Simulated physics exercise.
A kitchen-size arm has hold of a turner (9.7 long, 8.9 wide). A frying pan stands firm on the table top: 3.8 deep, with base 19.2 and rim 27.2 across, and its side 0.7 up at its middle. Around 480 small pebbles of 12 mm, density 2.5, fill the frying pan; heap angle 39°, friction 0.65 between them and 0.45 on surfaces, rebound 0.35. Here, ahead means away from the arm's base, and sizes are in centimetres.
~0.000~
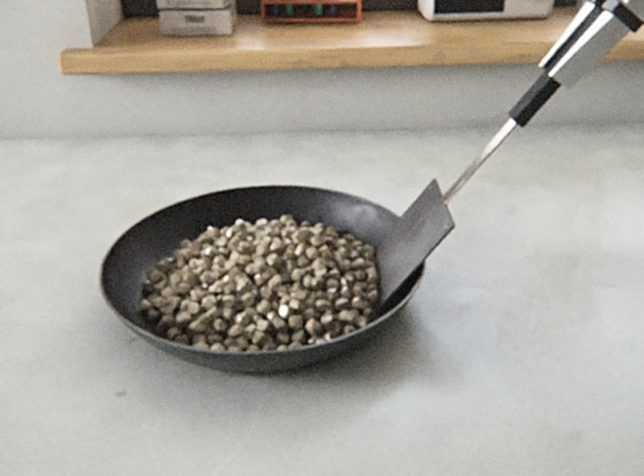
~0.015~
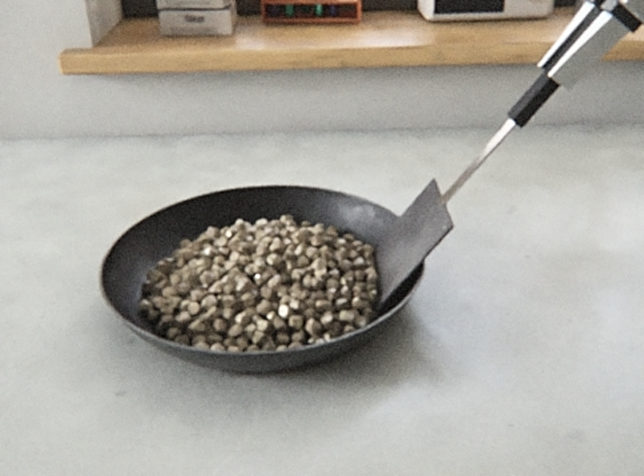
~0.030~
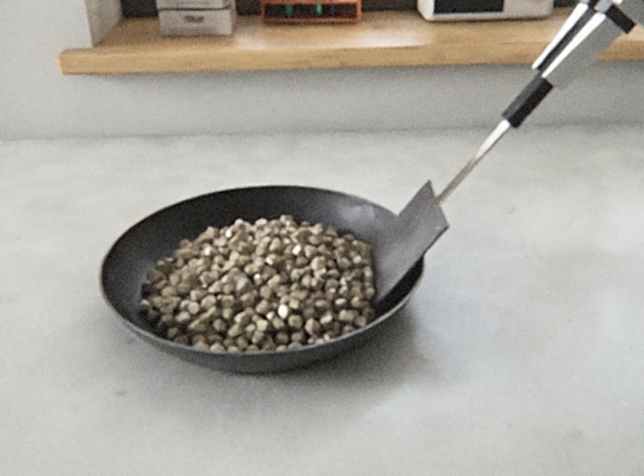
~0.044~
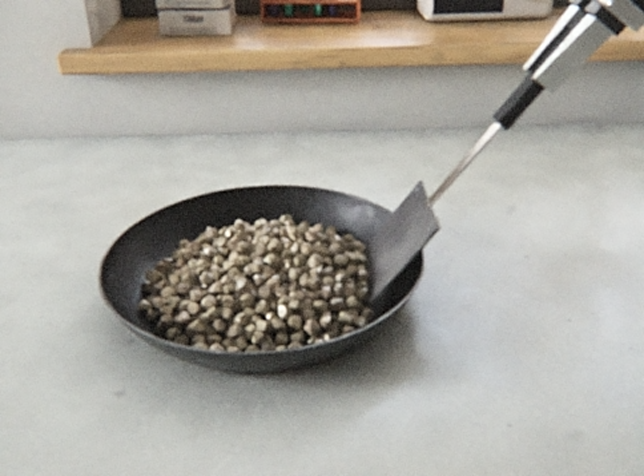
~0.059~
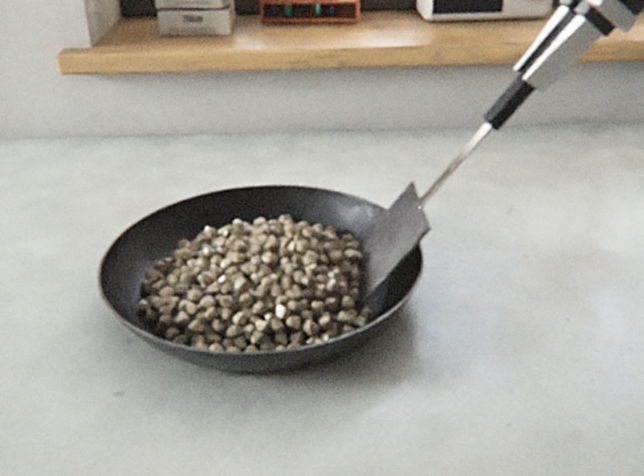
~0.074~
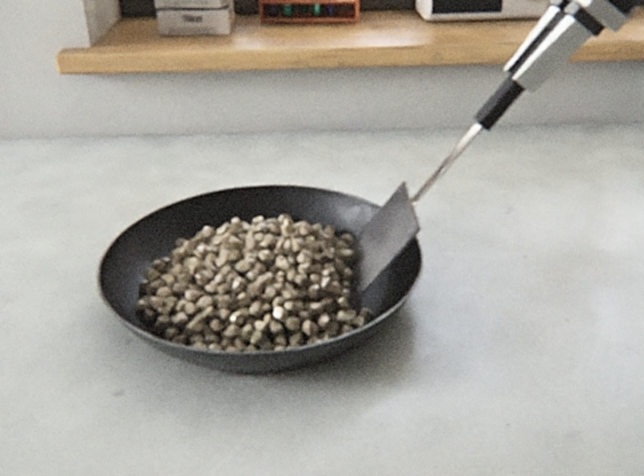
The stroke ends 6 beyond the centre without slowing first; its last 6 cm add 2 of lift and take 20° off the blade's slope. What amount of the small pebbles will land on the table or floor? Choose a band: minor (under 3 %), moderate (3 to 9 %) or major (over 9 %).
Moderate.
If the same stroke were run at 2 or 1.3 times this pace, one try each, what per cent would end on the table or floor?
About 10 and 5 per cent.
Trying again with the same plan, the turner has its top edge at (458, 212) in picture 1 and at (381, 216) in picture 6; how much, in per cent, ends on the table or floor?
Roughly 5 %.
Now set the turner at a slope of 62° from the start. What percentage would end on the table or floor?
In that case around 5 per cent.
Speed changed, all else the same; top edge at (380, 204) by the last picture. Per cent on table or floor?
Estimate: Close to 5 %.
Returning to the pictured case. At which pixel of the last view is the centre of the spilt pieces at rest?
(92, 282).
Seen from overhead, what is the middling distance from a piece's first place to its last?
Roughly 6 cm.
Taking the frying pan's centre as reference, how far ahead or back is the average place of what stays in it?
Some 5.5 cm ahead of the centre.
After 0.18 s, sloping 53°, highest piece 5 above the table; 484 in the frying pan.
After 0.28 s, sloping 44°, highest piece 6 above the table; 479 in the frying pan, 5 on the blade or in flight.
After 0.53 s, sloping 33°, highest piece 6 above the table; 458 in the frying pan, 26 on the table or floor.
After 1.58 s, sloping 33°, highest piece 6 above the table; 458 in the frying pan, 26 on the table or floor.
At rest, 458 in the frying pan, 26 on the table or floor. That is 5 % on the table or floor.
